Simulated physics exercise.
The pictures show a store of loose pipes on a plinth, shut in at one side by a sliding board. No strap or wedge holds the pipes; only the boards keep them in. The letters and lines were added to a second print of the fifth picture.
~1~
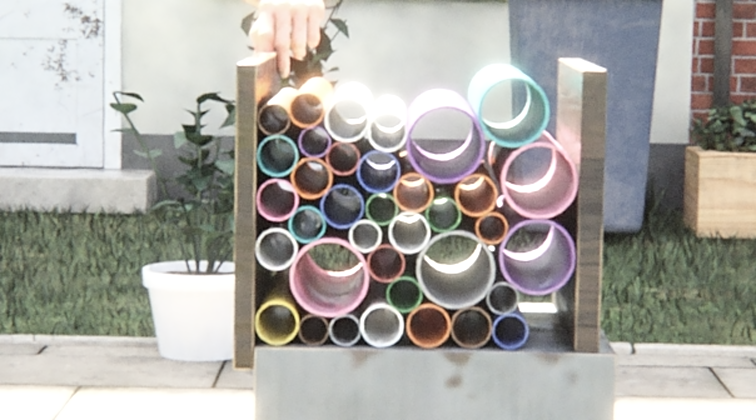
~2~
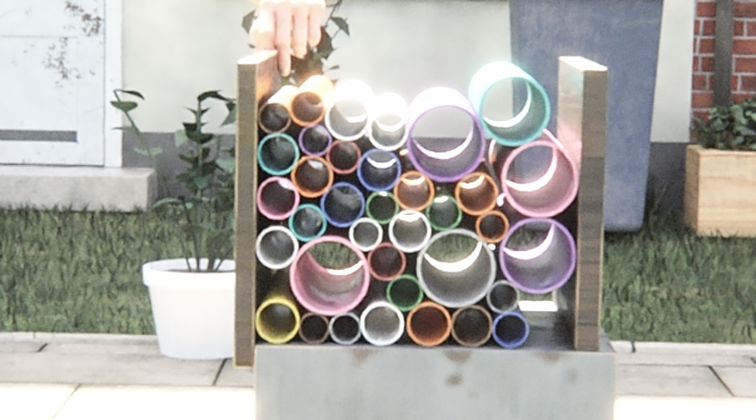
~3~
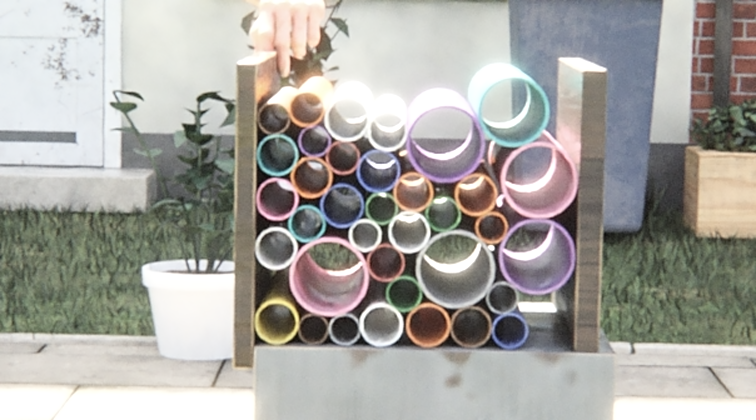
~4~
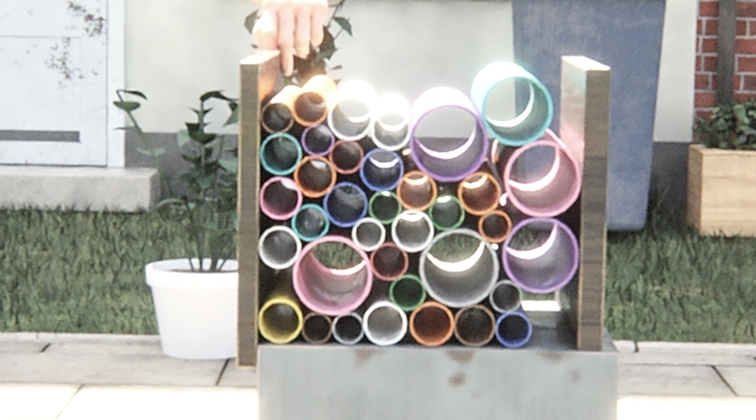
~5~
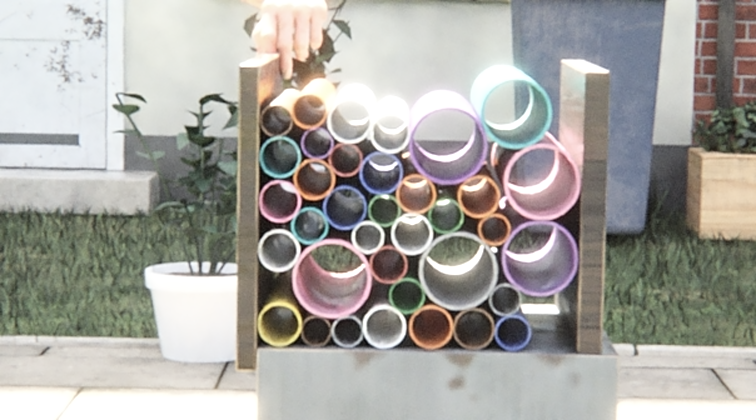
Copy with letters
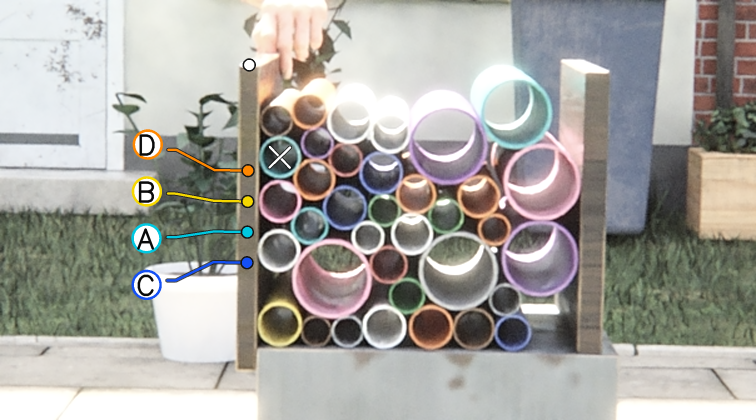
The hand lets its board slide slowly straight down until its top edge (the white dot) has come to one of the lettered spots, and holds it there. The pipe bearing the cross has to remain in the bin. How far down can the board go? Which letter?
The lowest mark that will do is B.
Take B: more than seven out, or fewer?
Fewer than seven.
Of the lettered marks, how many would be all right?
The number is two.
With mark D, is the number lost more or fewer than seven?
Fewer than seven.
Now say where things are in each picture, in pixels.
A yellow pipe (277, 323); a brown pipe (471, 327); a red pipe (386, 264), in the first frame.
A red pipe (386, 262); a white pipe (366, 234), in the second frame.
A purple pipe (538, 256); a pink pipe (540, 180), in the third frame.
A purple pipe (449, 142); an orange pipe (310, 108), in the fourth frame.
Side board (261, 199); a yellow pipe (280, 324); a brown pipe (474, 329), in the fifth frame.
On the marked copy, A at (247, 232); B at (248, 201); C at (247, 263); D at (248, 171); the cross at (280, 157); the white dot at (249, 65).
Taking B. A third of the way, top of the board (260, 130).
Two thirds of the way, top of the board (259, 201).
When it is over, top of the board (259, 201), one out over the board, the crossed one still inside.
As for the rest, A lets the crossed one out; C lets the crossed one out; D keeps the crossed one inside.
